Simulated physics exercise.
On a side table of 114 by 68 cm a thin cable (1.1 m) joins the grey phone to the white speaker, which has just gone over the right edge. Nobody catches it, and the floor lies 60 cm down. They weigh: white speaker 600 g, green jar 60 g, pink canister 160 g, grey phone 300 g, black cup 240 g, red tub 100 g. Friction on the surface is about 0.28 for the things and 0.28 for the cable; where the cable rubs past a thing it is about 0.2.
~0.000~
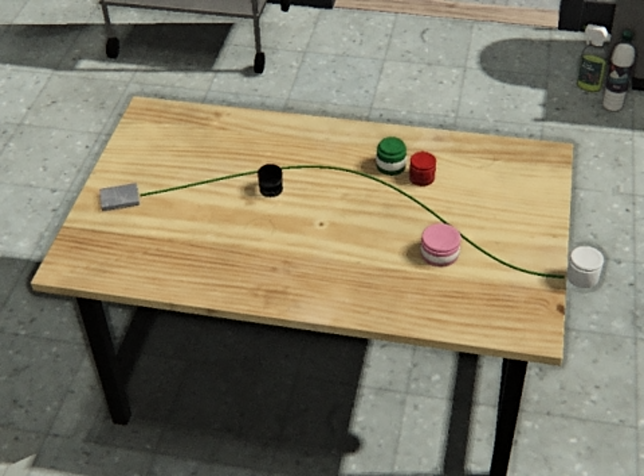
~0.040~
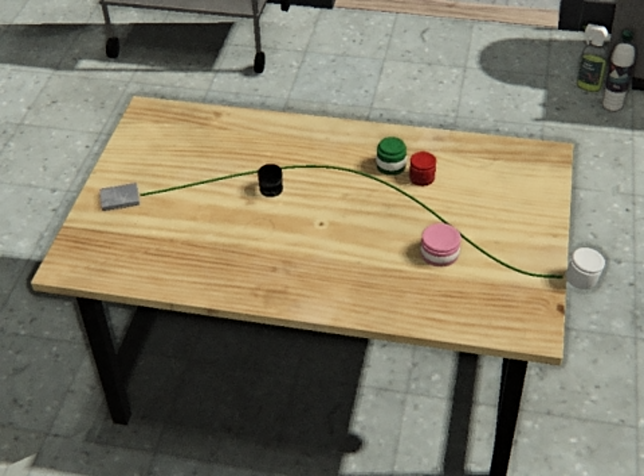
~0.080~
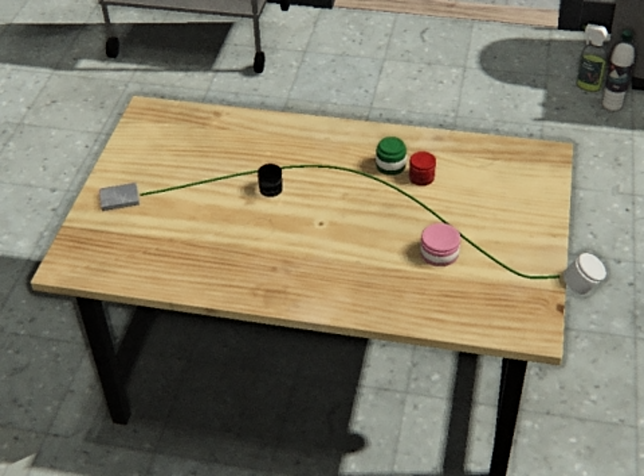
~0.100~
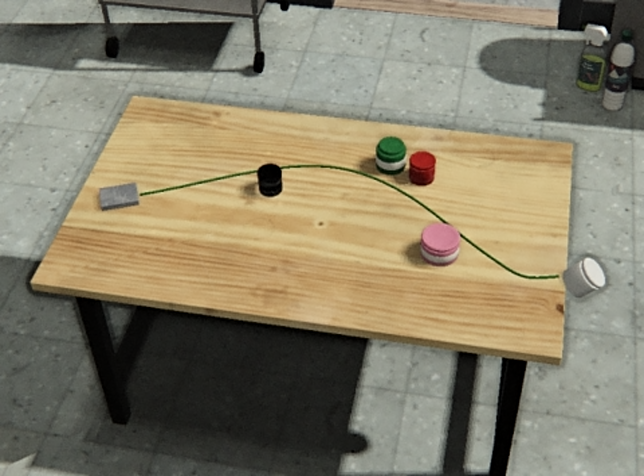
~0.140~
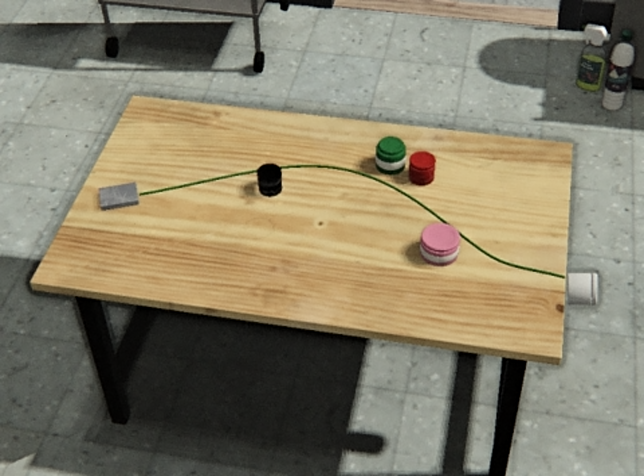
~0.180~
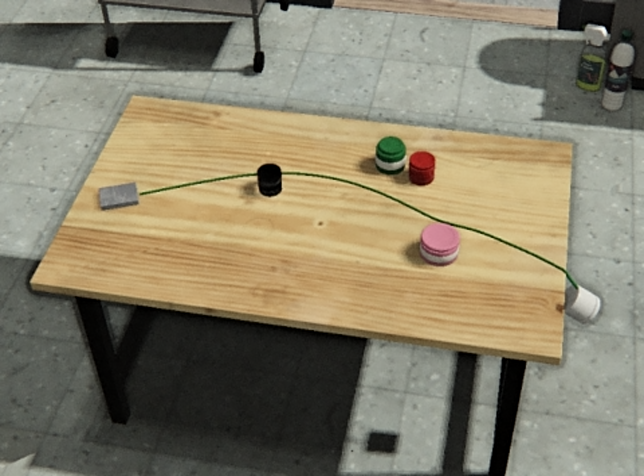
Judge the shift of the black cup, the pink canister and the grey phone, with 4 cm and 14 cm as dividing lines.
In order: The black cup reaches the top band; the pink canister stays in the low band; the grey phone ends far away.
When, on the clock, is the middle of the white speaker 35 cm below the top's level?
About: 0.42 s.
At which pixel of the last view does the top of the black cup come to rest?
Near (262, 227).
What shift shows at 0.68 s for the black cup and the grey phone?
About: Black cup 20 cm, grey phone 60 cm.
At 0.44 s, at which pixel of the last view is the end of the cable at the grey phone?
Near (236, 194).
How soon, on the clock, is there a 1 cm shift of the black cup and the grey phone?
About: Black cup 0.24 s, grey phone 0.24 s.
After 0.4 s, the cable's tail end at (236, 194); grey phone 23 cm off its start, black cup 15 cm off its start, white speaker over the edge.
After 0.7 s, the cable's tail end at (399, 204); grey phone 61 cm off its start, black cup 18 cm off its start, white speaker over the edge.
After 0.9 s, the cable's tail end at (523, 213); grey phone 89 cm off its start at (503, 208), black cup 18 cm off its start at (262, 226), white speaker over the edge.
After 1.2 s, the cable's tail end at (574, 220); grey phone 101 cm off its start, black cup 18 cm off its start, white speaker over the edge.
After 2.4 s, the cable has left the top; grey phone over the edge, black cup 18 cm off its start at (262, 227), pink canister 0 cm off its start at (441, 236), white speaker over the edge.
